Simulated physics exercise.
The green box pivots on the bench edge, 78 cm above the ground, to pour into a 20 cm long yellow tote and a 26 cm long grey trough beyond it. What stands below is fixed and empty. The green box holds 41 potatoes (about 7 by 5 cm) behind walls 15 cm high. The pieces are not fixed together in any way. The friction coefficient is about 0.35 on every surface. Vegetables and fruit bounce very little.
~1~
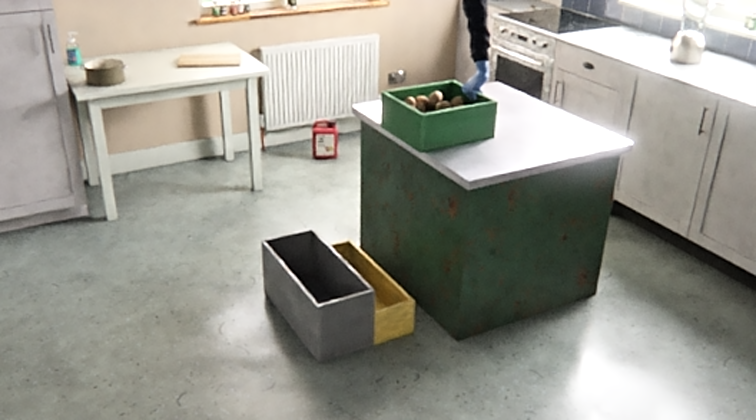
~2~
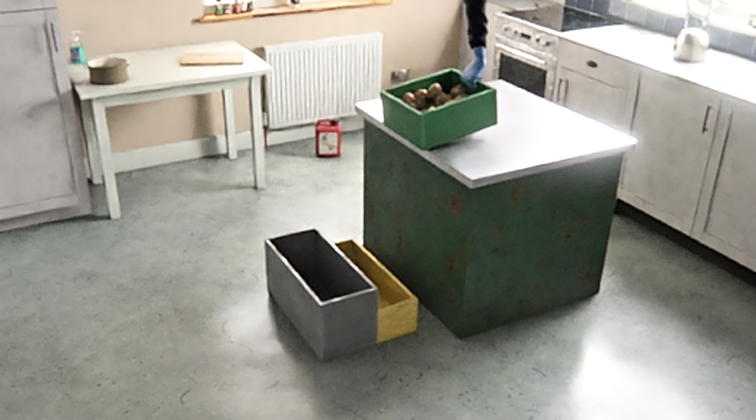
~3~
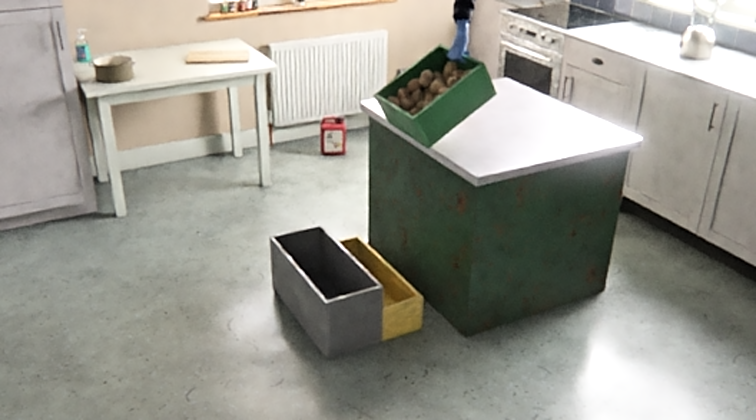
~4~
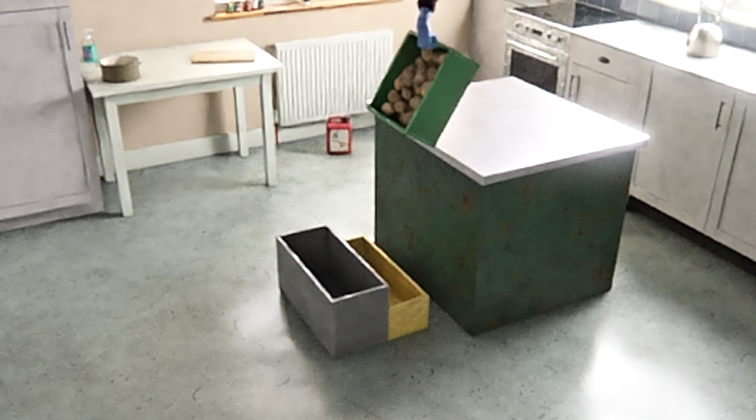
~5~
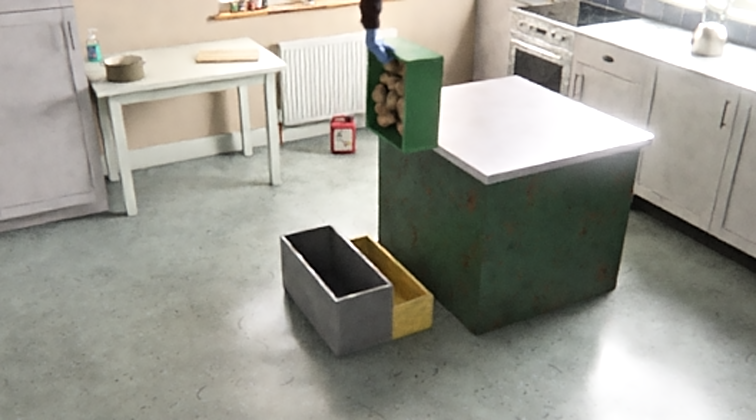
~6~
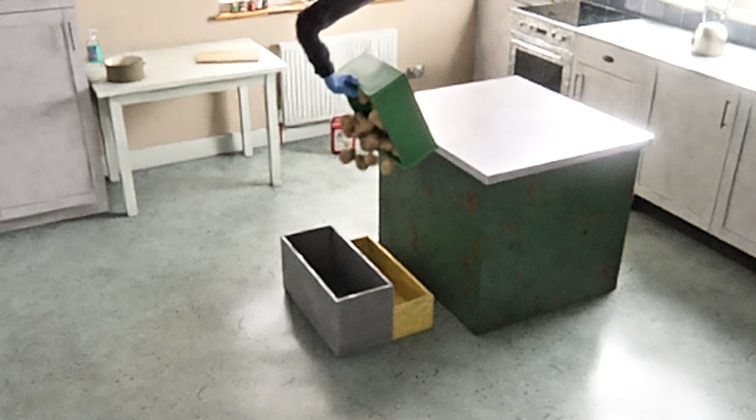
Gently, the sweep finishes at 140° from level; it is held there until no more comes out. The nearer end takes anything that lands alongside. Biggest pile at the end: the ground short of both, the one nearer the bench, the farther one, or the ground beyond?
Biggest pile: Second.
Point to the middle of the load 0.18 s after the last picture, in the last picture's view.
Centre estimate - approximately (346, 198).
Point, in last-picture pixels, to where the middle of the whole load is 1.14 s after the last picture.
At about (337, 304).
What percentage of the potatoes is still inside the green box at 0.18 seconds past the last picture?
Still inside: Around 10 percent.
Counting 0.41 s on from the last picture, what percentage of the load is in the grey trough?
Some 65 per cent by then.
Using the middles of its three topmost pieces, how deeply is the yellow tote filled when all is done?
3 cm or thereabouts.
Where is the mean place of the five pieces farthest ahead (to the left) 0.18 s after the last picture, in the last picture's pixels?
Somewhere near pixel (314, 260).
Then, 0.18 s after the last picture, tilt 138°; 4 still in the green box, 4 in the grey trough and 33 in the air.
Then, 0.41 s after the last picture, tilt 140°; 4 in the yellow tote, 26 in the grey trough, 3 on the ground beyond the grey trough and 8 in the air.
Then, 0.73 s after the last picture, tilt 140°; 6 in the yellow tote, 29 in the grey trough and 6 on the ground beyond the grey trough.
Outcome (1.14 s after the last picture), 6 in the yellow tote, 28 in the grey trough and 7 on the ground beyond the grey trough.
